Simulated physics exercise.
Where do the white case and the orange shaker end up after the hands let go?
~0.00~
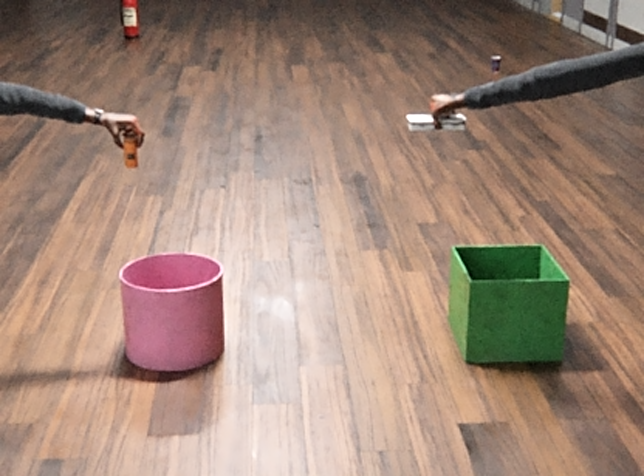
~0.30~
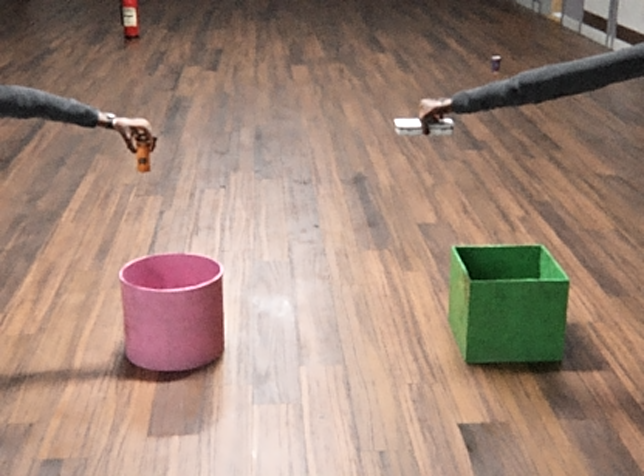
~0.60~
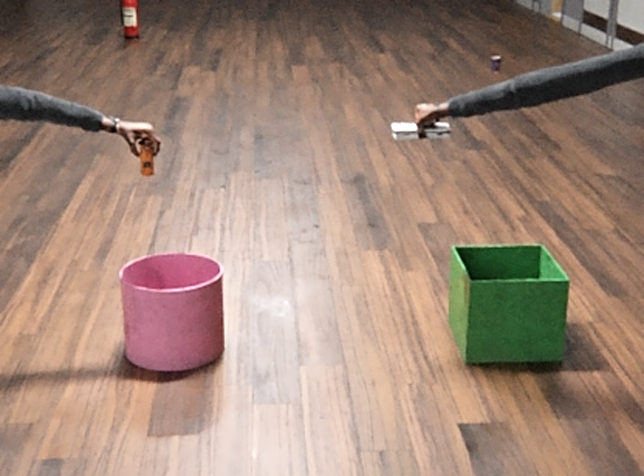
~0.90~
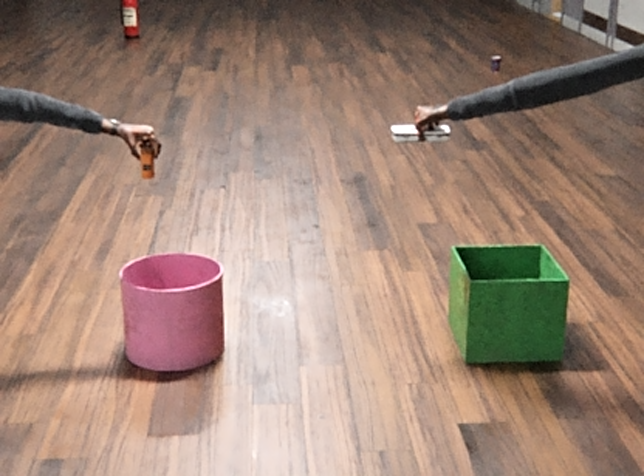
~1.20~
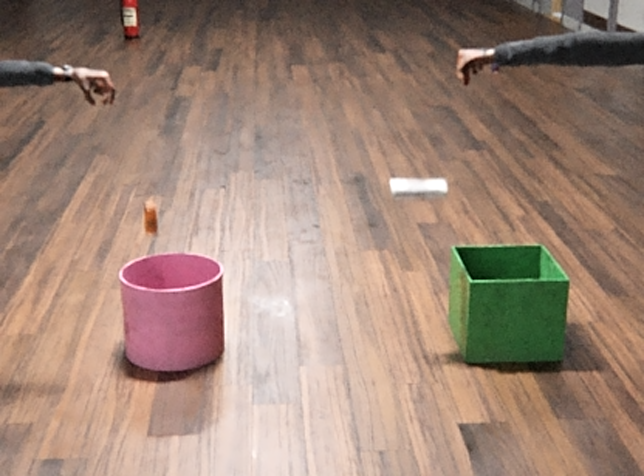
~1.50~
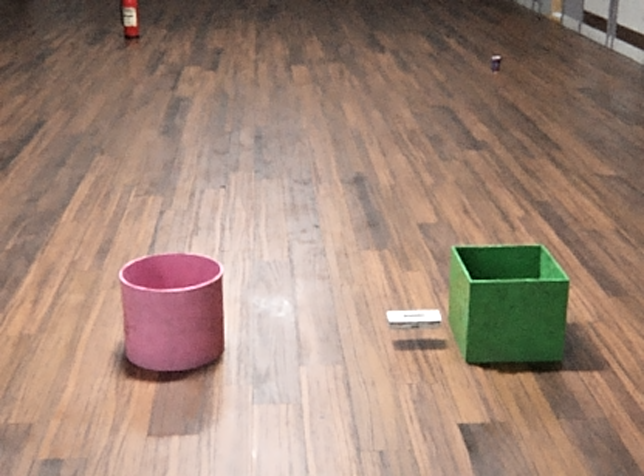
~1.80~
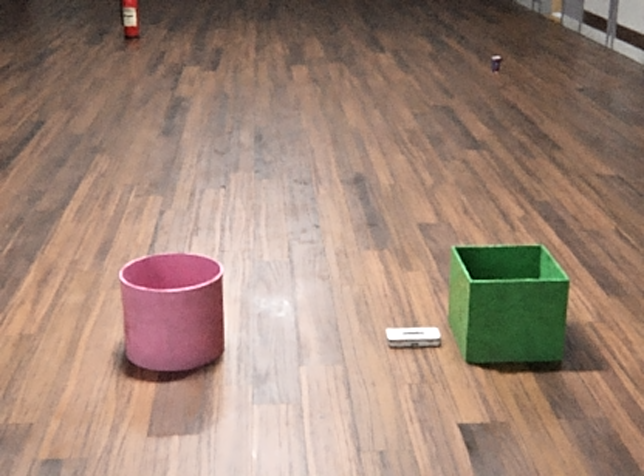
The orange shaker drops into the pink bucket, while the white case misses the green basket and lands on the floor just to its left.
A small orange shaker and a flat white case, held by two hands above a pink bucket and a green basket, shifted slightly and were let go; the shaker dropped into the bucket, while the case landed on the floor left of the basket.
